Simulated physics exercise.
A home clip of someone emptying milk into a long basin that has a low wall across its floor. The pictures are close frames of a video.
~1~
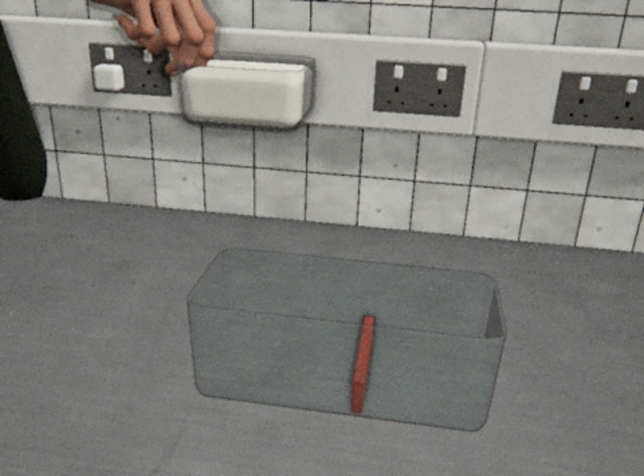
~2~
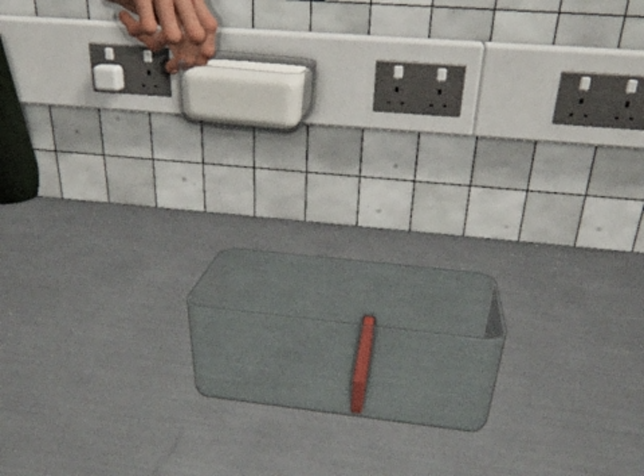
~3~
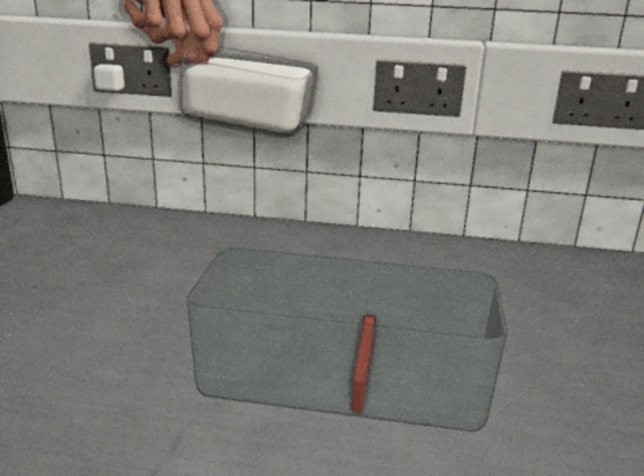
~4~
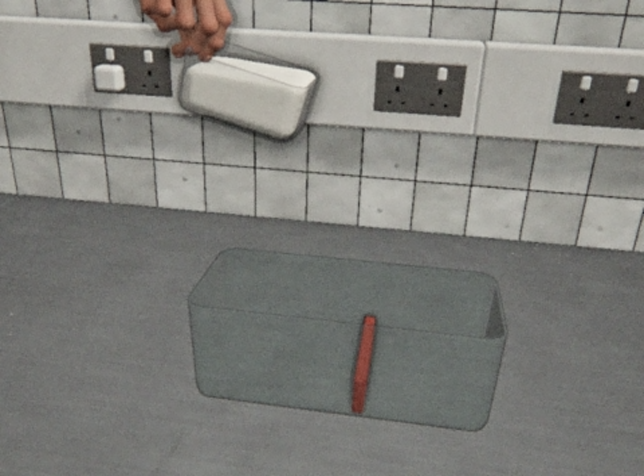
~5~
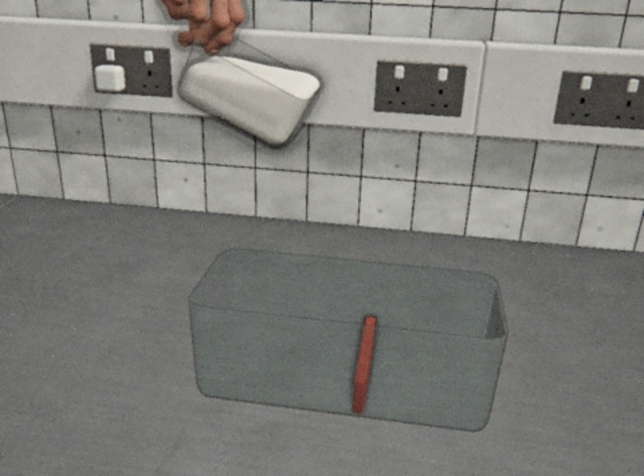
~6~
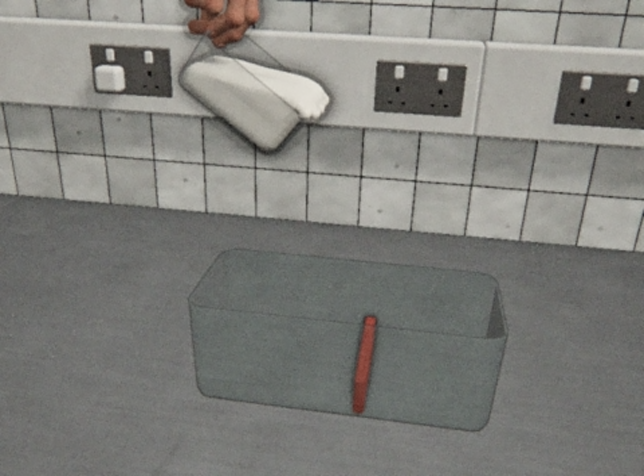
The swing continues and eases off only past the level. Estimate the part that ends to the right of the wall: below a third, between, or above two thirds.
The share right of the wall is from a third to two thirds.
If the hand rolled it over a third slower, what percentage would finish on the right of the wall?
About 60 per cent.
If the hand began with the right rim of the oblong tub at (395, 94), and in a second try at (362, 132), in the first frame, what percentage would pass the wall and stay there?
The first gives 80 %, the second 75 %.
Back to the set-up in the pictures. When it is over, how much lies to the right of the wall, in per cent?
Close to 50 per cent.
A moment on, the oblong tub is tipped right over and 10 per cent is still to pour, 7 is left of the wall and 13 right of it.
Next, the oblong tub is tipped right over and 1 per cent is still to pour, 39 is left of the wall and 52 right of it.
Then the oblong tub is tipped right over and 0 per cent is still to pour, 47 is left of the wall and 47 right of it.
Later the oblong tub is tipped right over and 0 per cent is still to pour, 49 is left of the wall and 47 right of it.
In the end 49 per cent lies left of the wall, 48 right of it and 4 outside.
